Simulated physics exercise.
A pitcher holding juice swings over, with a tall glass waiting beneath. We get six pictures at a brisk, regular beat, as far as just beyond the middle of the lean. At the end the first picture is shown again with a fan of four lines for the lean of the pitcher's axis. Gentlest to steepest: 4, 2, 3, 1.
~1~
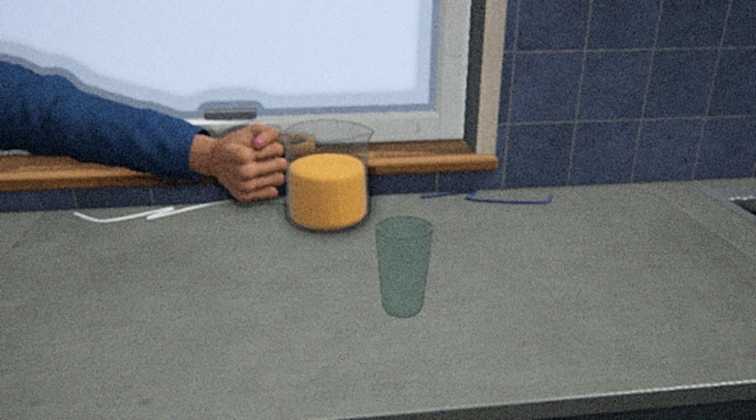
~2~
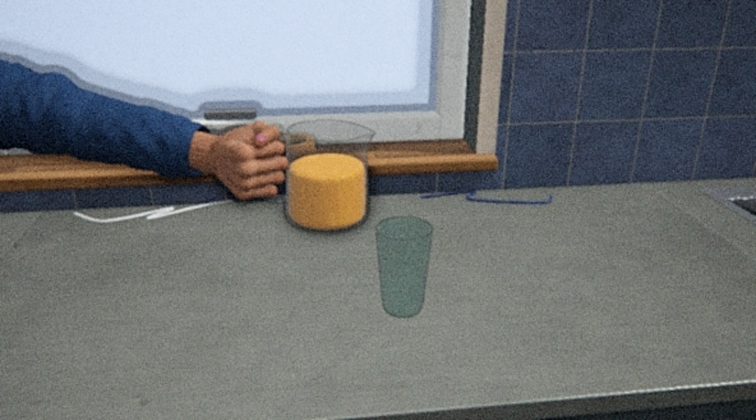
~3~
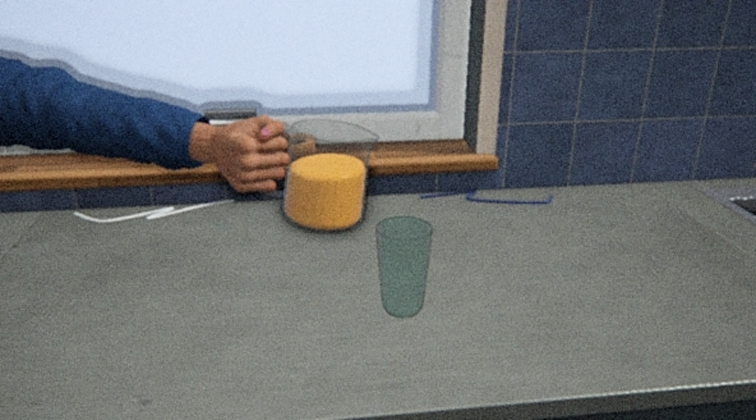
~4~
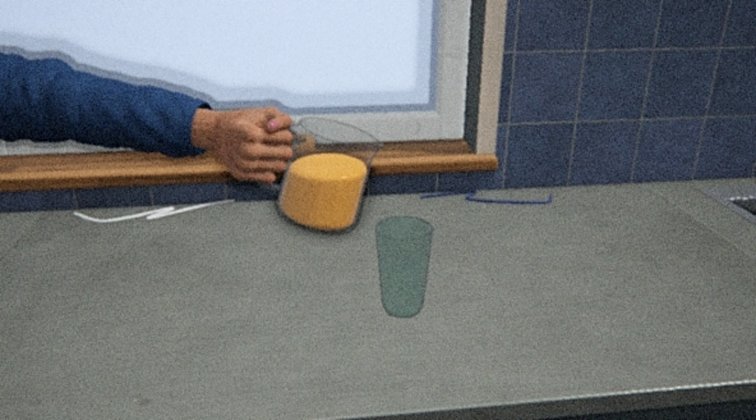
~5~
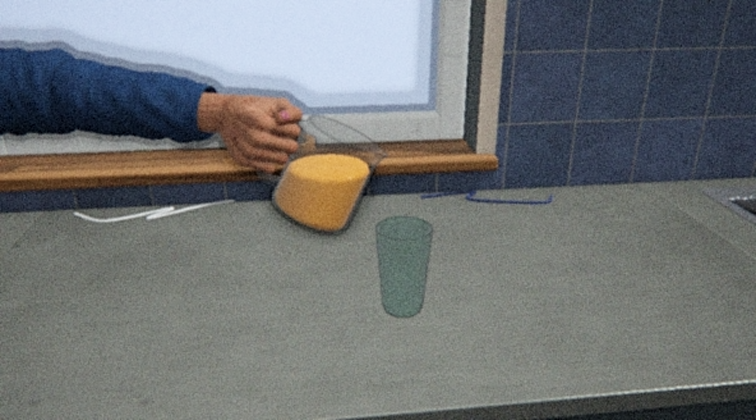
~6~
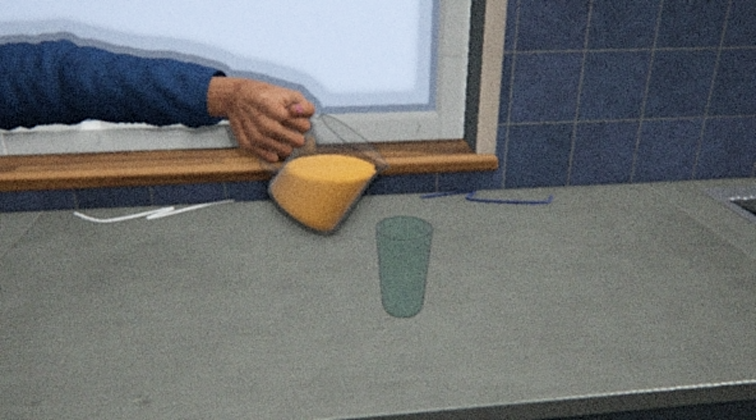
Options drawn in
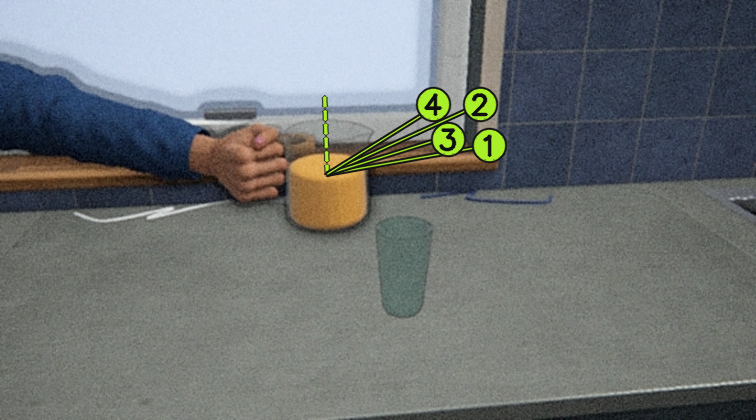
At the start, a hand in a blue sleeve holds a clear pitcher of orange juice upright by a window, behind an empty greenish glass on a gray counter. The hand then rises and shifts slightly right, tilting the pitcher steadily rightward, while the juice stays inside and the glass remains still.
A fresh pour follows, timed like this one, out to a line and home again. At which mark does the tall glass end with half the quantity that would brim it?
2 is best.
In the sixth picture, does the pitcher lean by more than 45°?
No.
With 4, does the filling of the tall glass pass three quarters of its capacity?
No.
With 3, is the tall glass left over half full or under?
Over.
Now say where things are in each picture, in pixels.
Upright, lip at (372, 131); rim of the tall glass round (404, 227); nothing has left yet.
Upright, lip at (374, 132); nothing has left yet.
Tipped about 7°, lip at (377, 137); nothing has left yet.
Tipped about 16°, lip at (382, 144); nothing has left yet.
Tipped about 26°, lip at (386, 154); nothing has left yet.
Tipped about 37°, lip at (388, 165); nothing has left yet.
On the marked copy, 1 at (473, 148); 2 at (464, 111); 3 at (430, 141); 4 at (420, 116).
If 1 is chosen, the tall glass ends with about 86 % of what it can hold; 6 % of the juice is spilt.
If 2 is chosen, the tall glass ends with about 50 % of what it can hold.
If 3 is chosen, the tall glass ends with about 72 % of what it can hold.
If 4 is chosen, the tall glass ends with about 29 % of what it can hold.
